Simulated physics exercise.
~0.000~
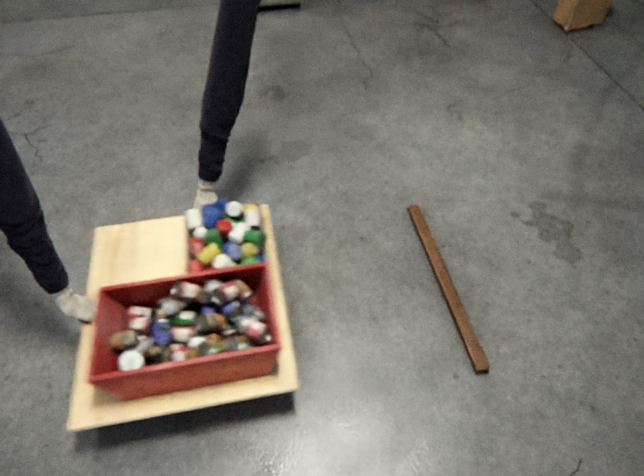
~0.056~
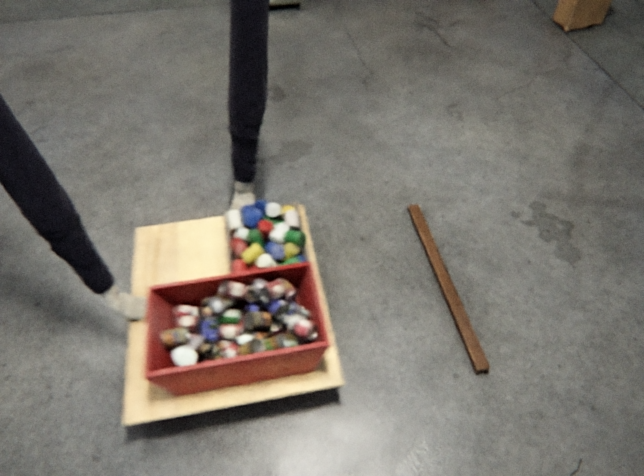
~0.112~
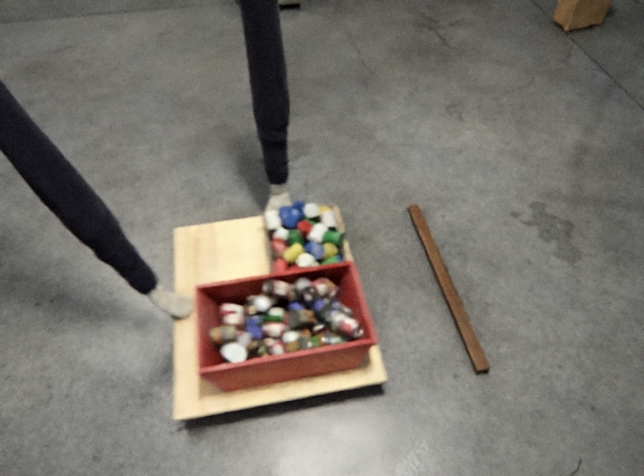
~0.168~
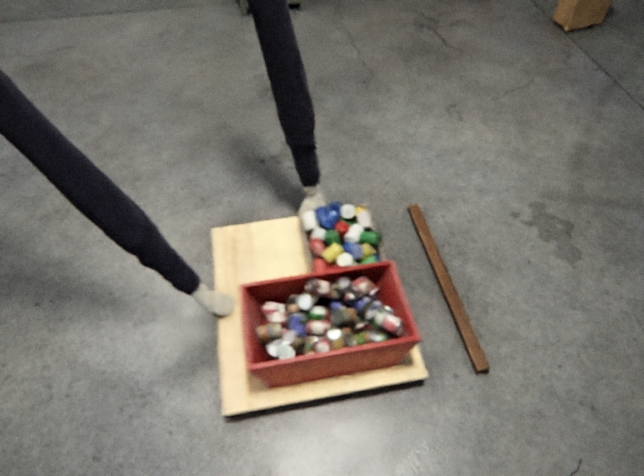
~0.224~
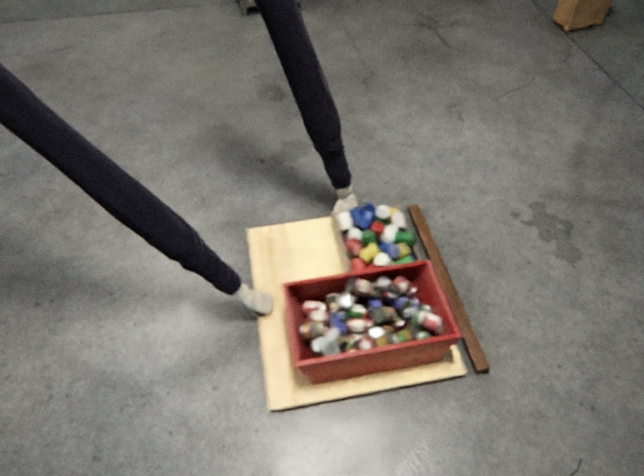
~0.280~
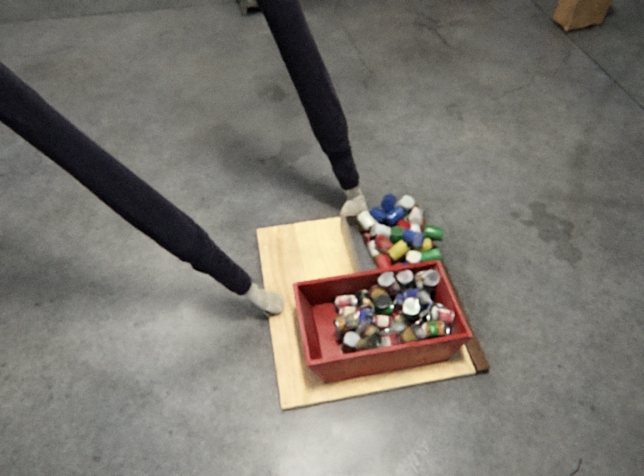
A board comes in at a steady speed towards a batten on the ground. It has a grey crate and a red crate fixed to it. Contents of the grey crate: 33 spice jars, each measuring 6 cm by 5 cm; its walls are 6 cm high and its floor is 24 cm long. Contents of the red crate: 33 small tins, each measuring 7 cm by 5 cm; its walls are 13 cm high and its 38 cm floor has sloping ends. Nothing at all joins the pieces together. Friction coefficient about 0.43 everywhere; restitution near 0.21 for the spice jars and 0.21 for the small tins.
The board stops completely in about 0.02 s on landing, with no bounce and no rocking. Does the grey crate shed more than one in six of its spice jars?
Yes, more than one in six.
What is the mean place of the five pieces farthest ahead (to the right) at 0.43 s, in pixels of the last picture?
(477, 231).
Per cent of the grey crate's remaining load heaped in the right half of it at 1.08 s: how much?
60 percent, give or take.
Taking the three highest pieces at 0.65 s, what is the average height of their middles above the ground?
14 cm.
After 0.43 s, grey crate 20 in, 13 out and red crate 32 in, 1 out.
After 0.65 s, grey crate 20 in, 13 out and red crate 32 in, 1 out.
Final count (at 1.08 s), grey crate 20 in, 13 out and red crate 32 in, 1 out. Asked share, 13 of 33, 39 per cent.
